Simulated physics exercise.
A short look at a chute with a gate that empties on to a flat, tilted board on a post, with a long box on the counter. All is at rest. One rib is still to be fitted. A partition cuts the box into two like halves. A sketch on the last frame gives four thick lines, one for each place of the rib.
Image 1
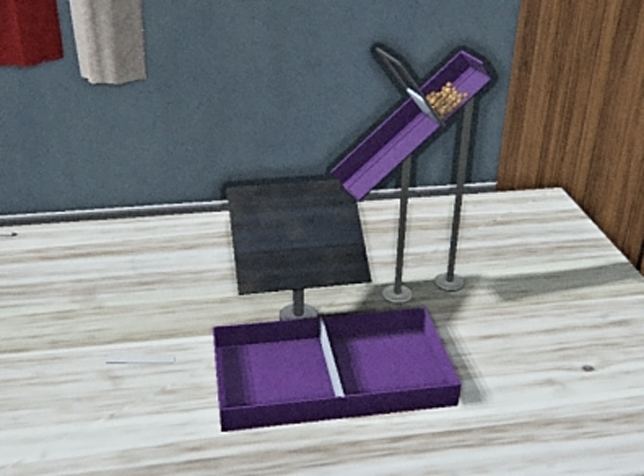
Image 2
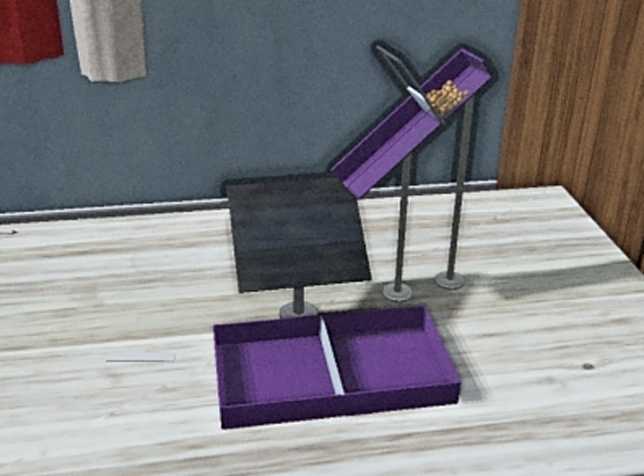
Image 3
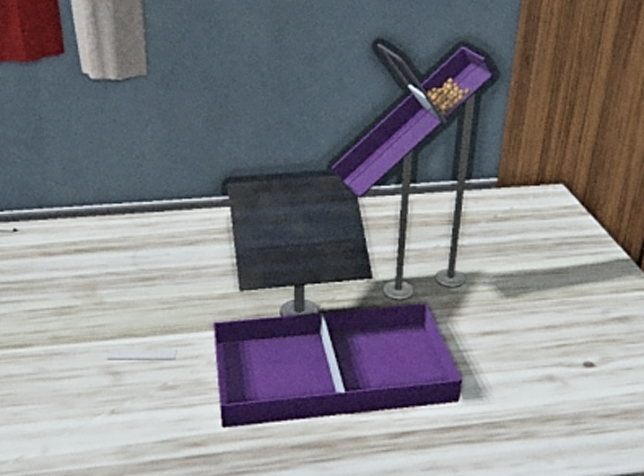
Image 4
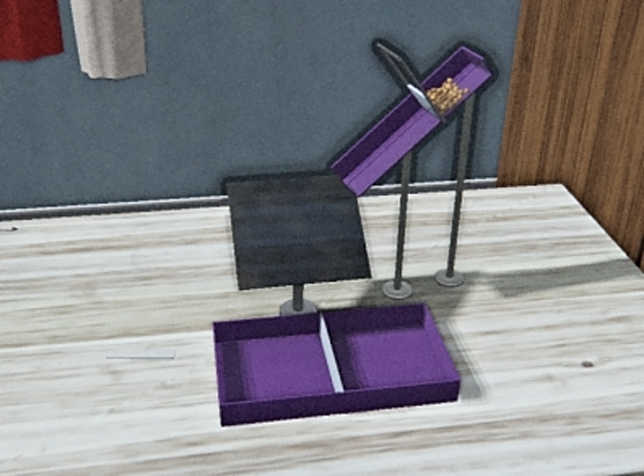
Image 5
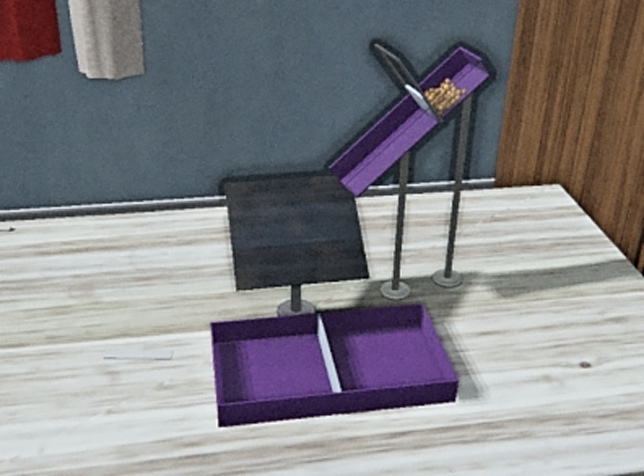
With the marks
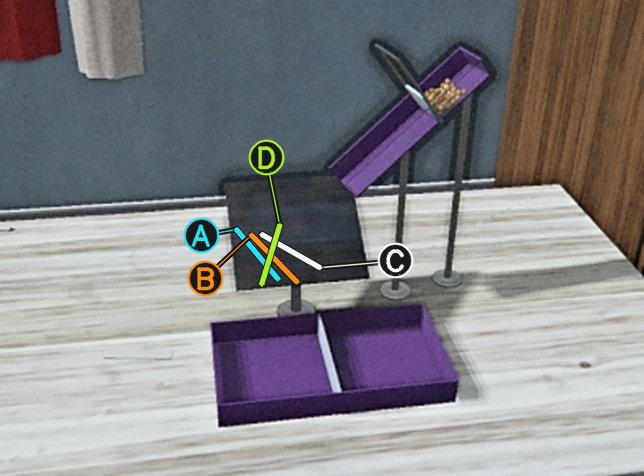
Purple chute holding round wooden beads behind a shut gate, standing motionless above a tilted dark board and a divided purple box.
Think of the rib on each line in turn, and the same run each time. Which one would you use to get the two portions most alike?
The answer is line B.
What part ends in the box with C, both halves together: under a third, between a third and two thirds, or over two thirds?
Line C gives over two thirds.
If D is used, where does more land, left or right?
Left.
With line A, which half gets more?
The left half.
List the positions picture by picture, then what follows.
Load behind the gate at (440, 103), round wooden beads; lip of the chute at (350, 193), sloping fairly steeply, in the first picture.
Middle of the board at (298, 232), tilted fairly steeply; middle of its low edge at (306, 286); of its high edge at (291, 181), in the second picture.
Front corners of the box at (221, 405) and (461, 380); front end of its middle wall at (344, 392); gate still shut at (420, 94), in the third picture.
Middle of the load at (440, 98); lip at (351, 189), in the fourth picture.
Middle of the load at (438, 99); lip at (349, 189), in the fifth picture.
On the marked copy, line A from (236, 229) to (277, 278); line B from (251, 235) to (296, 281); line C from (262, 234) to (319, 267); line D from (279, 225) to (261, 283).
With A, of what is caught, nearly all in the left half, a small part in the right.
With B, of what is caught, about a third in the left half, about two thirds in the right.
With C, of what is caught, a small part in the left half, most in the right.
With D, of what is caught, nearly all in the left half, a stray few in the right.
